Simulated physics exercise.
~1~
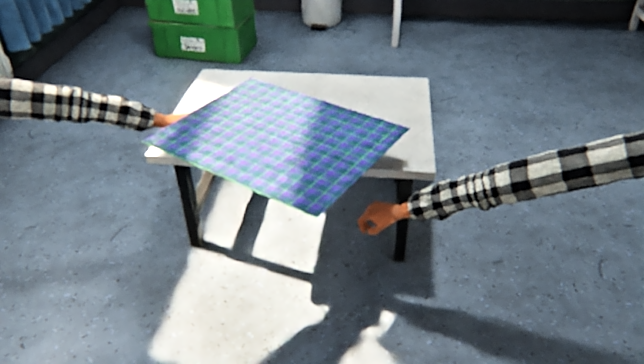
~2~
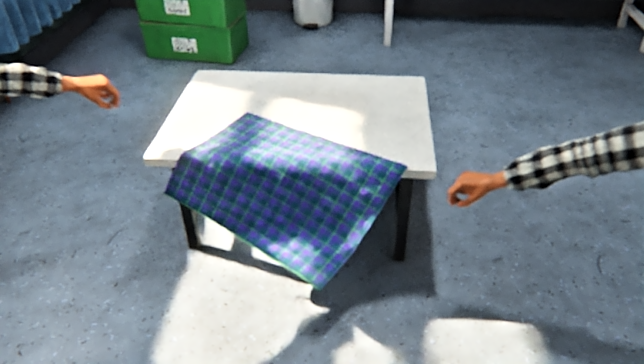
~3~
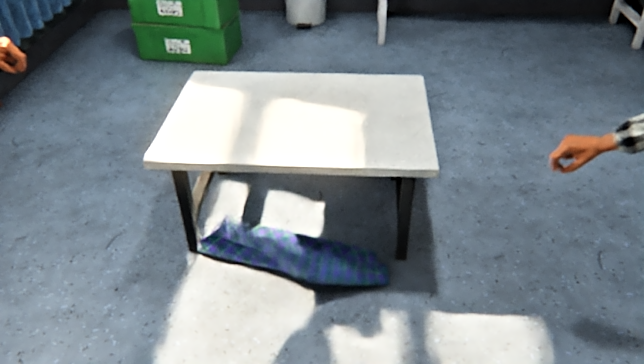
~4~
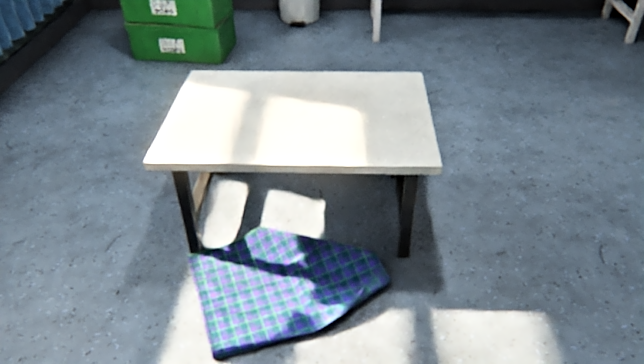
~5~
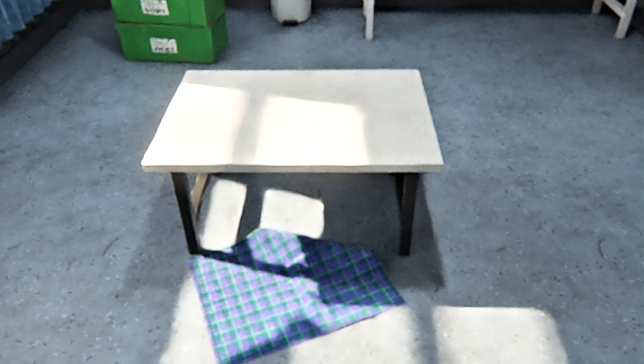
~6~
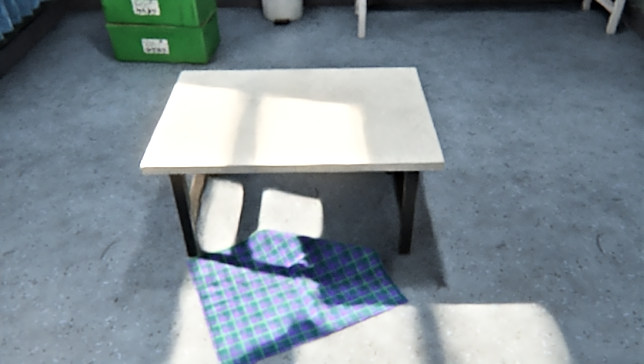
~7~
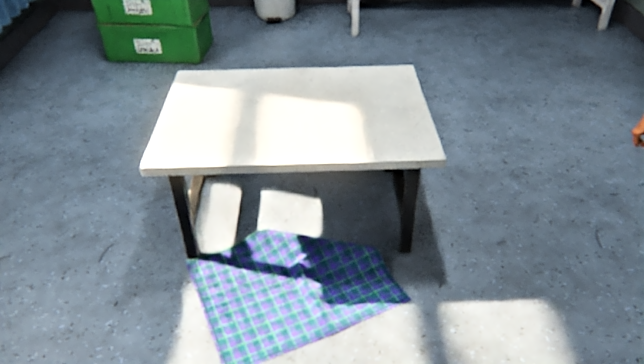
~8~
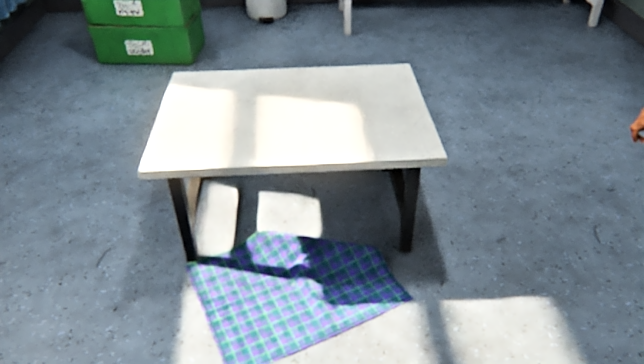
Blue checked cloth released by two hands over a white side table, sliding off the front edge and settling on the floor.
